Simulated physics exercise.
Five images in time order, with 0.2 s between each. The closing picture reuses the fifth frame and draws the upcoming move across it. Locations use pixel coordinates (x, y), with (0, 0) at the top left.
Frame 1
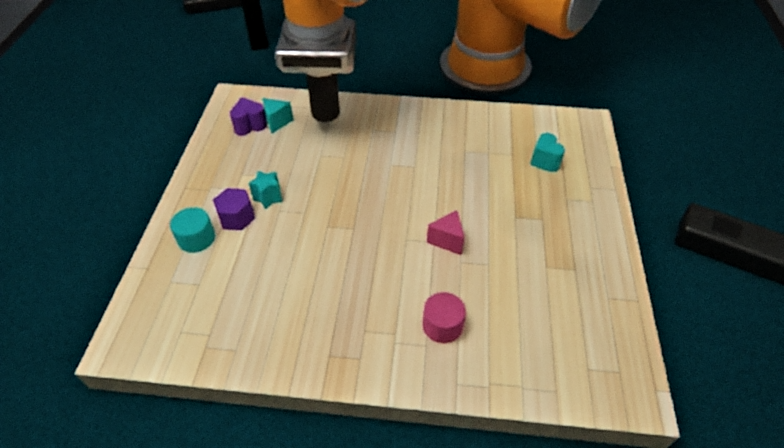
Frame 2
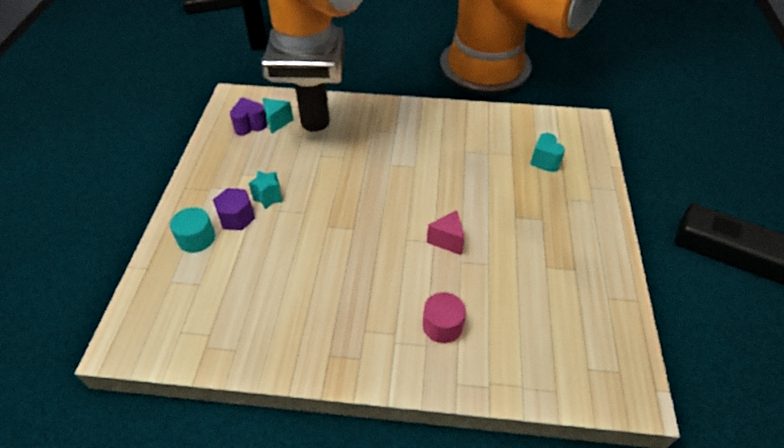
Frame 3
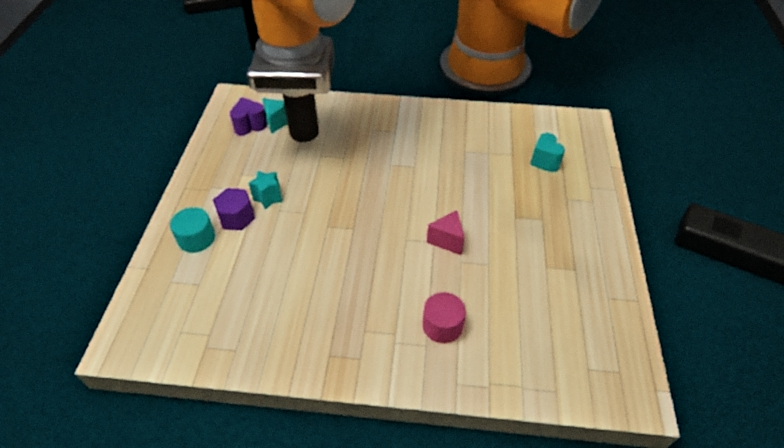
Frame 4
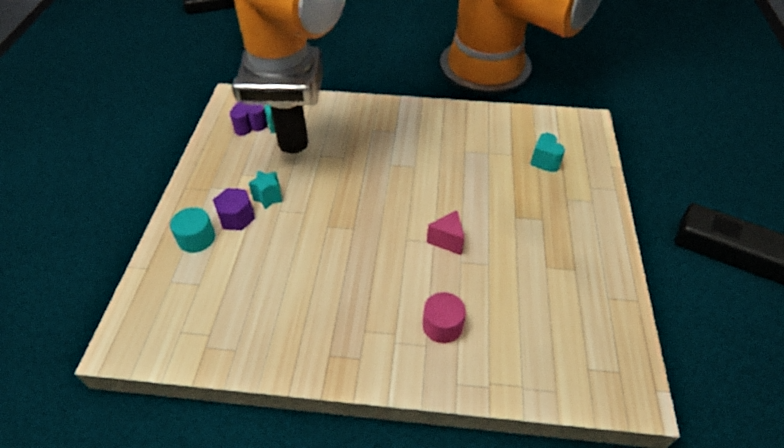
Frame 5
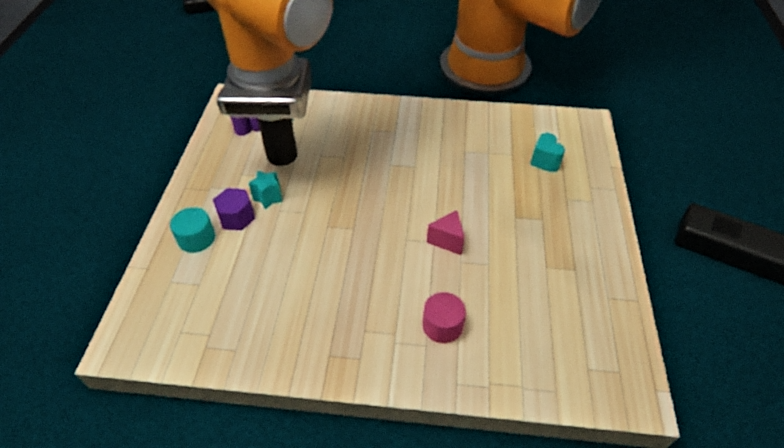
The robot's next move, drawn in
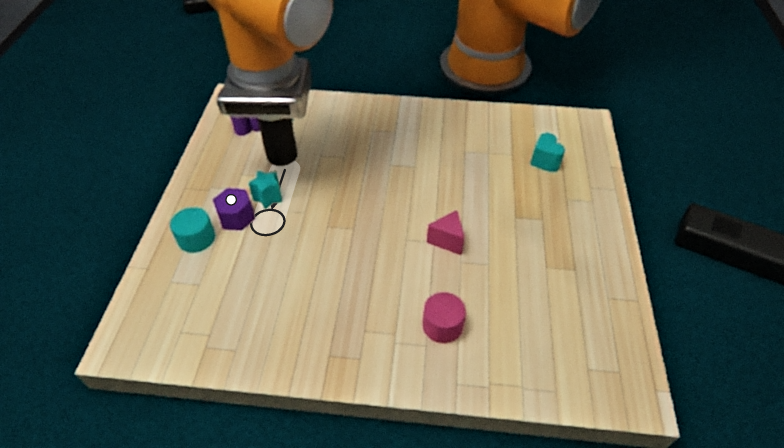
Robot arm with a dark peg moving a short way left and nearer over a wooden board, the coloured blocks staying still.
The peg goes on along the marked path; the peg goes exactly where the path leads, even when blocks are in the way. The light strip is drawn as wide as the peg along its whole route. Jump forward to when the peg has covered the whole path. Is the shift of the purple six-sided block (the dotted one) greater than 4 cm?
The answer is yes.
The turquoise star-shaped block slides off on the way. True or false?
That statement is not accurate.
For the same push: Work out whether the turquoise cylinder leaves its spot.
By the end it has moved.
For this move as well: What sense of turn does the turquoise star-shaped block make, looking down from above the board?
Looking from above, the answer is clockwise.
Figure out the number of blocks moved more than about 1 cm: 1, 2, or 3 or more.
It will shift three or more blocks.
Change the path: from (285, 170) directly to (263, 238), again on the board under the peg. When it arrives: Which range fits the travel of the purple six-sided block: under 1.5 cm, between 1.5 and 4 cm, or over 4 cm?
Goes over 4 cm.
The line goes straight from (285, 170) to (268, 222); the dot is on the purple six-sided block.
The first path, step by step. Halfway along, peg at (273, 183); purple six-sided block at (225, 206); turquoise star-shaped block at (256, 196), turned 25° clockwise.
At the end, peg at (265, 209); turquoise cylinder at (172, 233); purple six-sided block at (211, 232), turned 15° clockwise; turquoise star-shaped block at (245, 224), turned 30° clockwise; turquoise triangular piece unmoved.
